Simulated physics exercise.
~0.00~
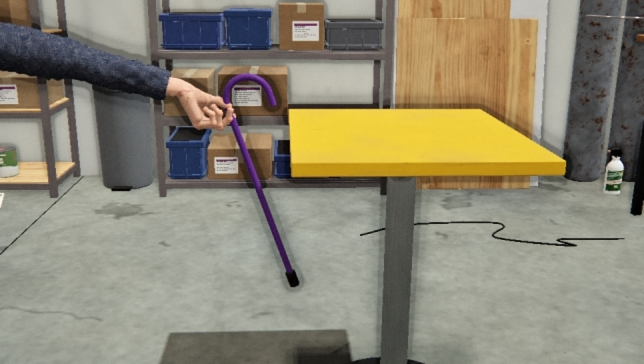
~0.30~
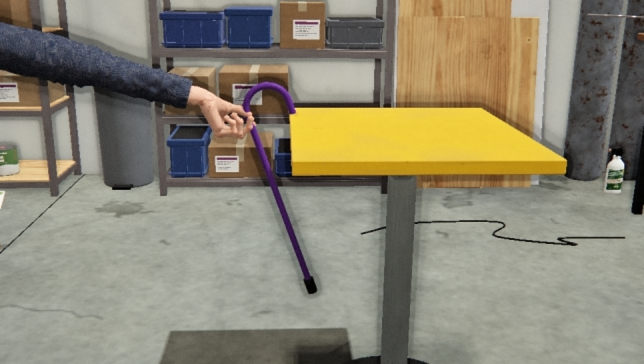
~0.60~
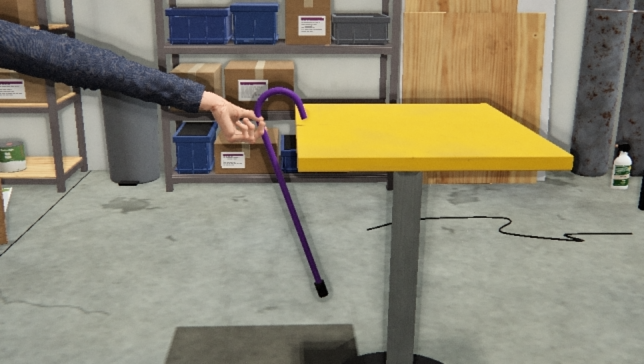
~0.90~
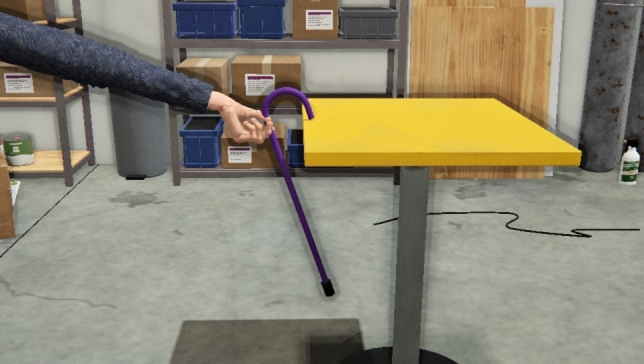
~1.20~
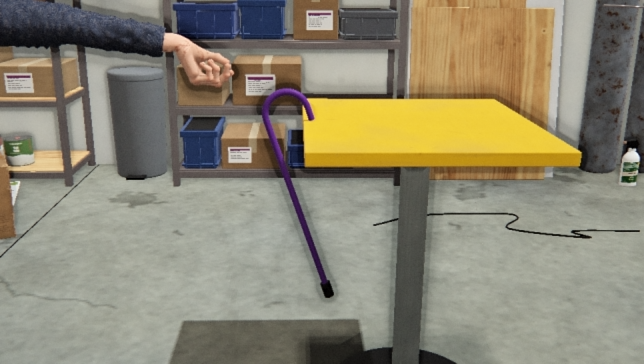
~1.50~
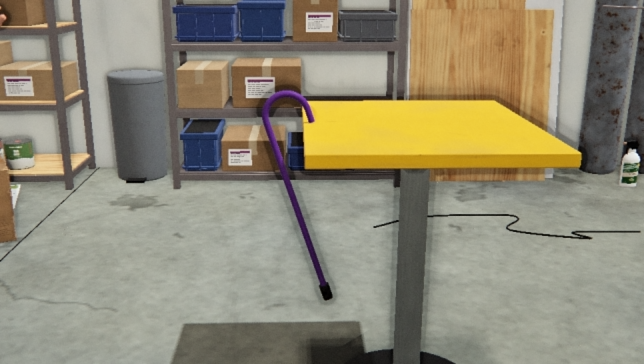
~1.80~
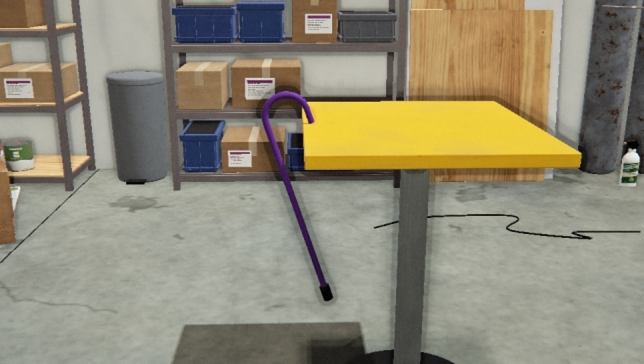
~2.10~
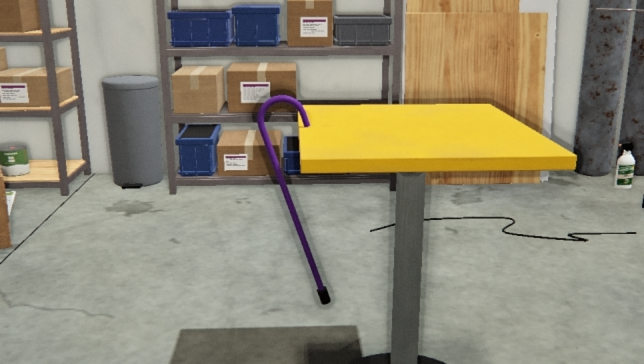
A purple cane is hooked onto a yellow table's edge by a hand, which lets go and withdraws, leaving it hanging.
